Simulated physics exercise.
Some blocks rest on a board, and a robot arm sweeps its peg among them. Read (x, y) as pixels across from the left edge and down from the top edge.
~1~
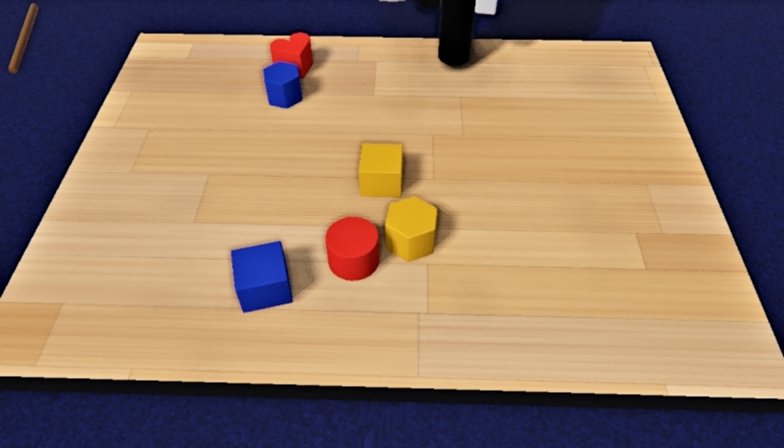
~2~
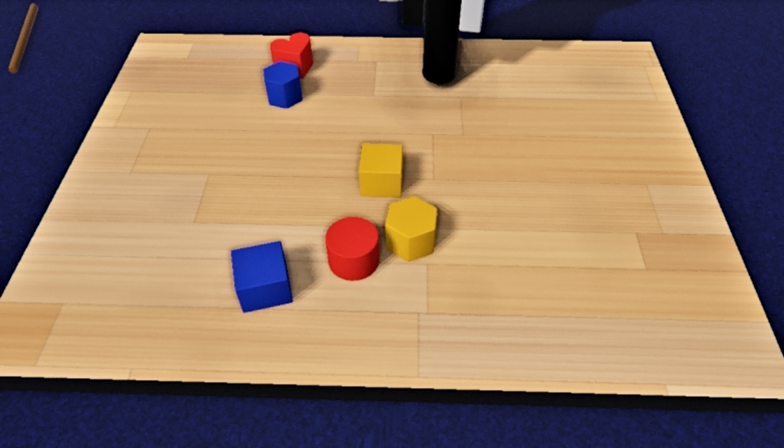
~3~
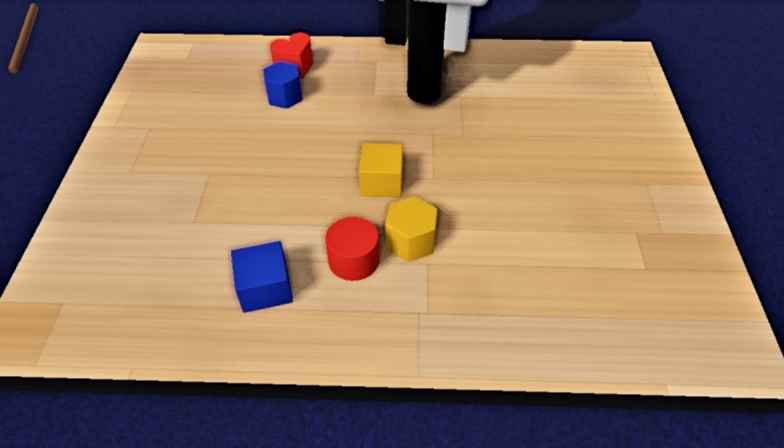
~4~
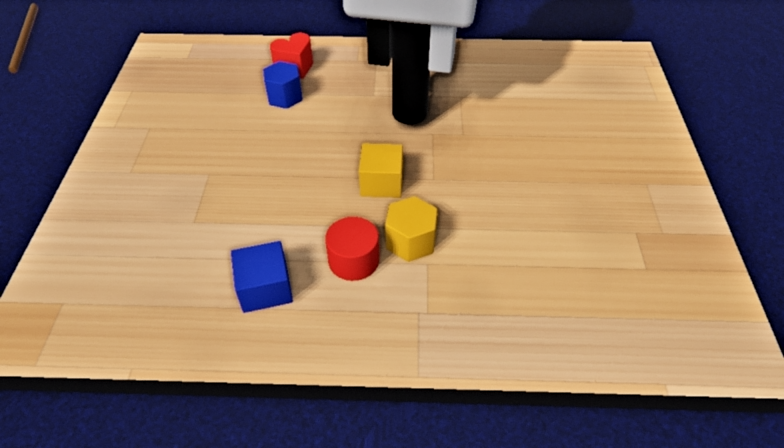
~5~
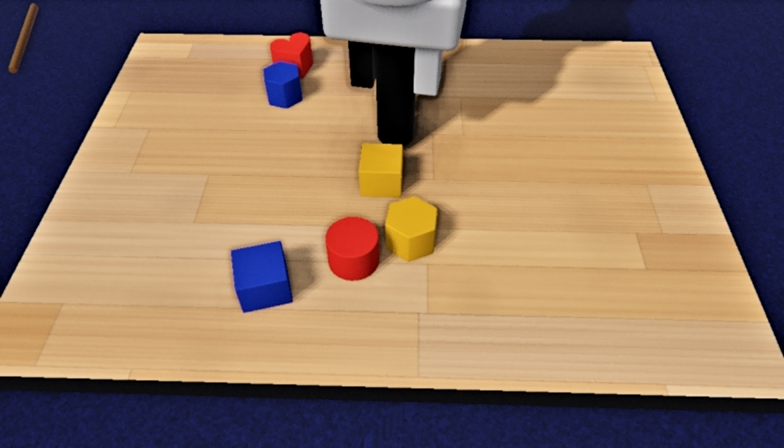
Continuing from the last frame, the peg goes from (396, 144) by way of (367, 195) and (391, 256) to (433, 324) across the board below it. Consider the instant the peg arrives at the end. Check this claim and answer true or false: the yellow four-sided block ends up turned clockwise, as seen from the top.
This is true.
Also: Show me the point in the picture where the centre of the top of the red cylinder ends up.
Put as a pixel place, it's (318, 302).
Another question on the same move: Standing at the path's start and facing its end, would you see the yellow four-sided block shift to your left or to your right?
It heads right.
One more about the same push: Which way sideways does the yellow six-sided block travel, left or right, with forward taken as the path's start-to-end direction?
Shifts left.
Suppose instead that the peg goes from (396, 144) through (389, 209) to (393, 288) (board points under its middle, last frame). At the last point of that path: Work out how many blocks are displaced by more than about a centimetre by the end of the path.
At least three of them.
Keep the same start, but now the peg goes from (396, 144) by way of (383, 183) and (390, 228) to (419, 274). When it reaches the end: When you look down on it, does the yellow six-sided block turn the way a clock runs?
I expect not.
On the path given first. One third of the way, peg at (367, 186); red cylinder at (350, 242); yellow four-sided block at (365, 202), turned 10° anticlockwise; yellow six-sided block at (415, 224), turned 25° anticlockwise.
Two thirds of the way, peg at (391, 248); red cylinder at (325, 296); yellow four-sided block at (363, 263), turned 45° clockwise; yellow six-sided block at (439, 240), turned 65° anticlockwise.
At the end, peg at (434, 317); red cylinder at (318, 302); yellow four-sided block at (364, 275), turned 60° clockwise; yellow six-sided block at (457, 248), turned 90° anticlockwise.
